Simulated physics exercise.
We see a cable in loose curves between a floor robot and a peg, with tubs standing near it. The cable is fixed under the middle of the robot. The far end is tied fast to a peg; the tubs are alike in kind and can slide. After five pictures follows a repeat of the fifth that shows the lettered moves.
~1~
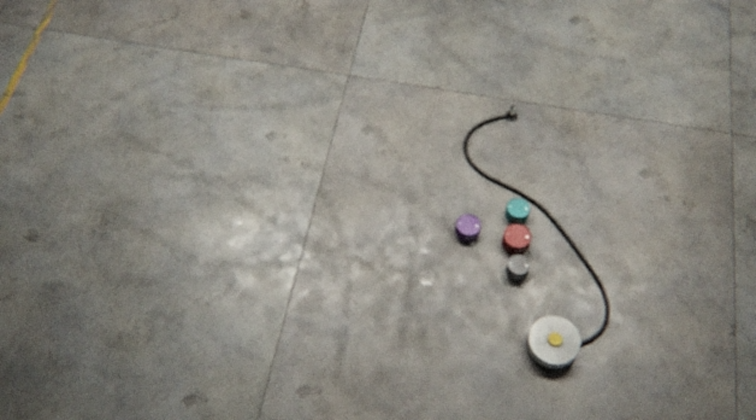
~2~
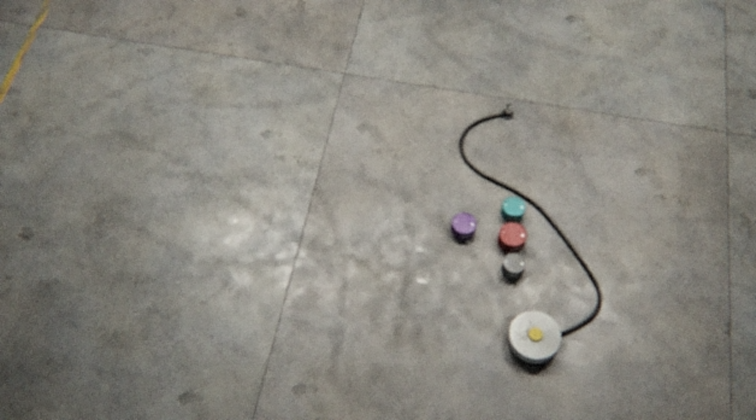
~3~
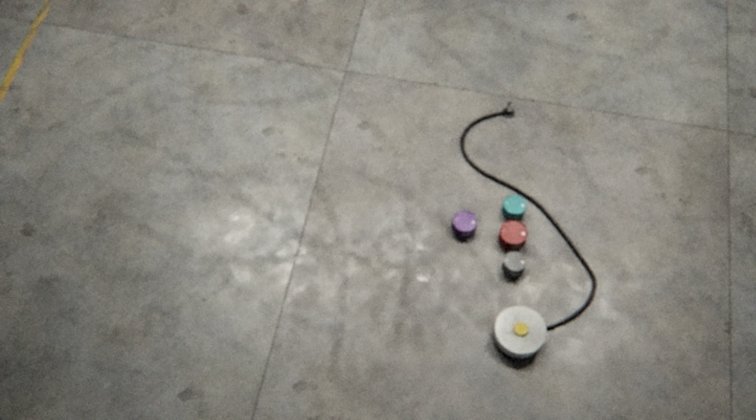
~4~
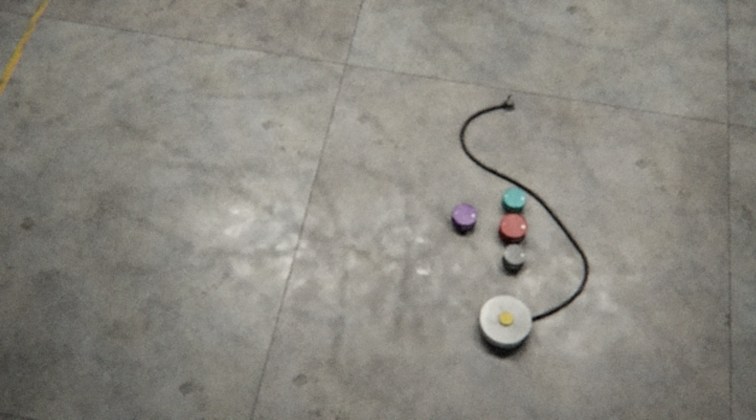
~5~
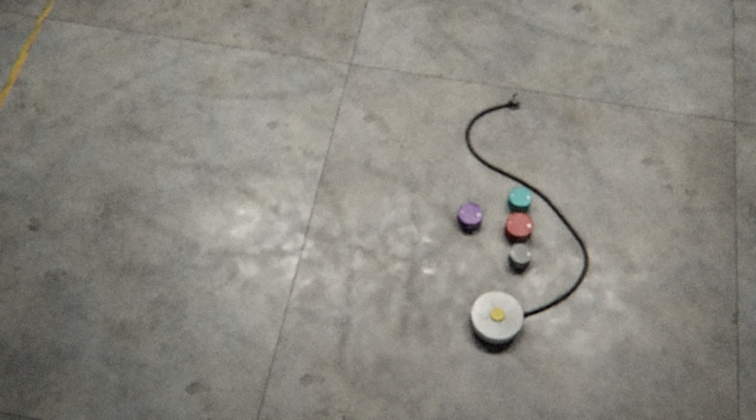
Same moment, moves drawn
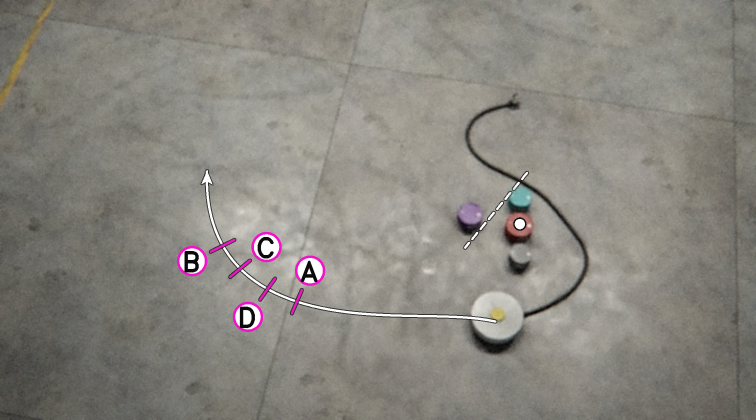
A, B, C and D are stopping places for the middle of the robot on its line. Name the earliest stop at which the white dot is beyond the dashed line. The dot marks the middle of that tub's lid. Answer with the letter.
Mark D.
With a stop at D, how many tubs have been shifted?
Four.
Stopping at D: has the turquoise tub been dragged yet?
Yes.
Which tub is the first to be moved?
The grey tub.
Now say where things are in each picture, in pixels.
Grey tub (518, 268); purple tub (468, 228); robot (553, 343), in the first picture.
Robot (534, 338); red tub (512, 238), in the second picture.
Robot (519, 333); grey tub (514, 264), in the third picture.
Robot (505, 322); peg (509, 102), in the fourth picture.
Robot (497, 318); turquoise tub (520, 200); grey tub (520, 257); purple tub (470, 217), in the fifth picture.
On the copy, A at (297, 302); B at (223, 246); C at (240, 269); D at (268, 289); the dashed line at (497, 209); the route from (495, 322) via (297, 302) to (207, 171); the white dot at (520, 224).
On D. First, robot (414, 312); red tub (519, 228).
Then, robot (332, 307); red tub (519, 228); grey tub (511, 251).
Finally, robot (267, 285); red tub (483, 207); turquoise tub (494, 189); grey tub (466, 222); purple tub (456, 204); the dot on the red tub is over the dashed line.
By contrast, A leaves the dotted tub short, at (501, 215); B does it too, but is farther than needed; C does it too, but is farther than needed.
